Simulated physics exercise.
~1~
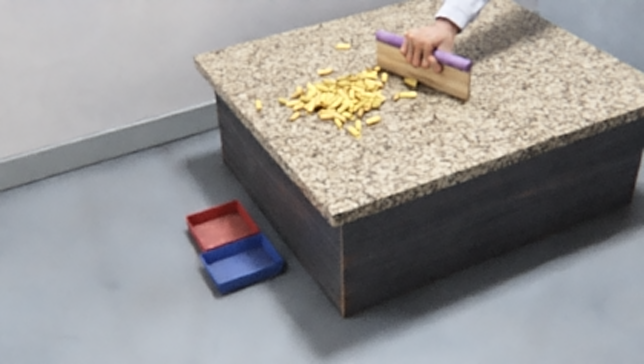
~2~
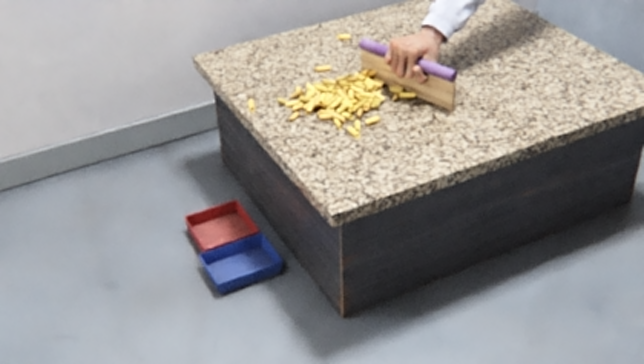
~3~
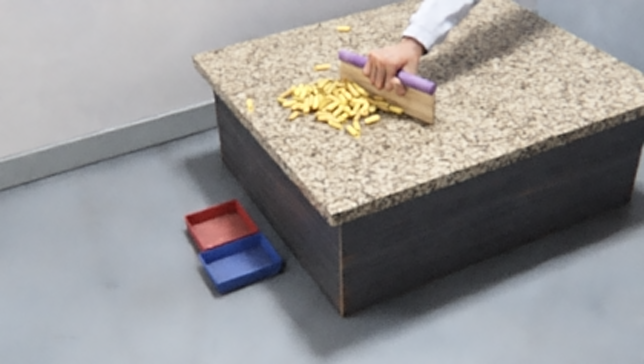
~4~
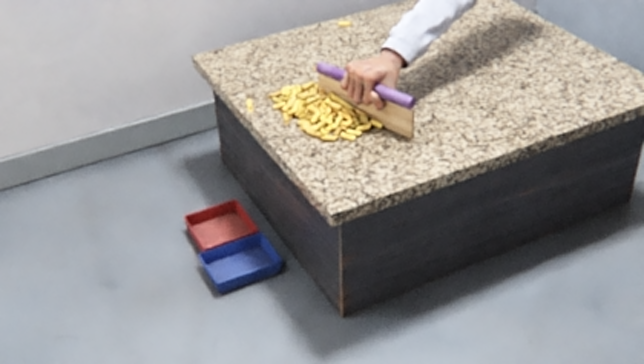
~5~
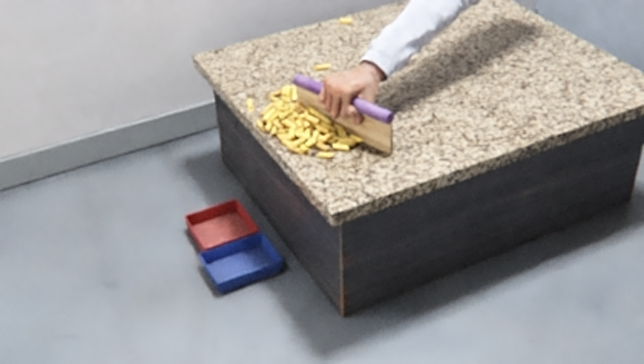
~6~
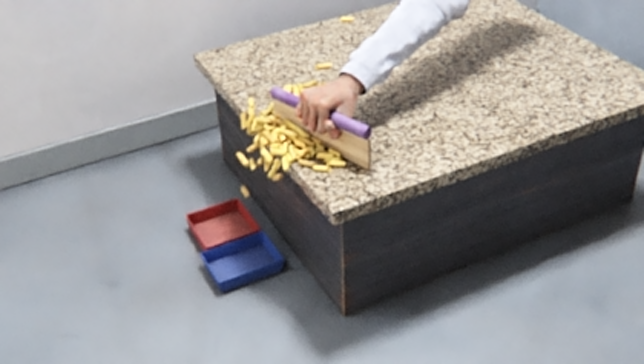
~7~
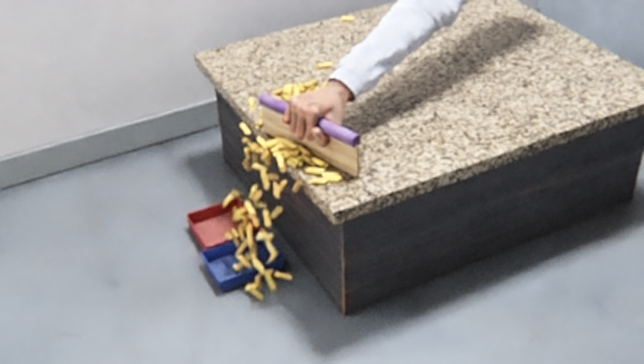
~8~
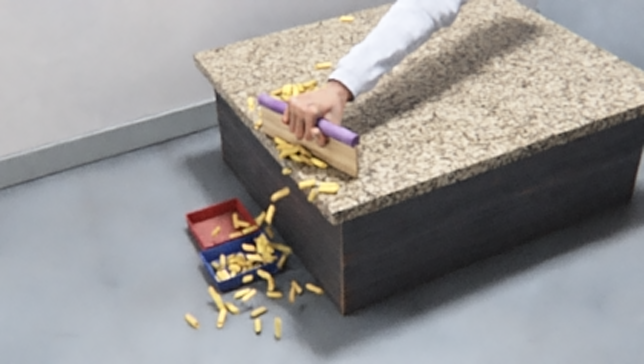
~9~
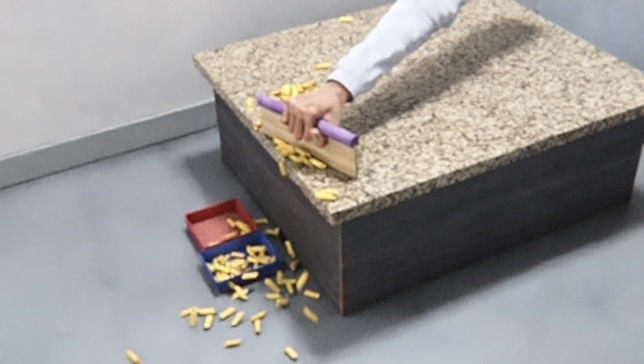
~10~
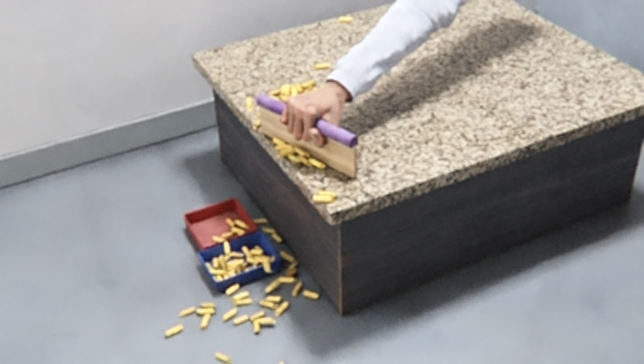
A hand holding a wooden scraper with a purple grip pushed a heap of yellow pasta pieces across a speckled tabletop and partly over the edge, spilling many into the blue tin, a few into the red one, and others onto the floor.
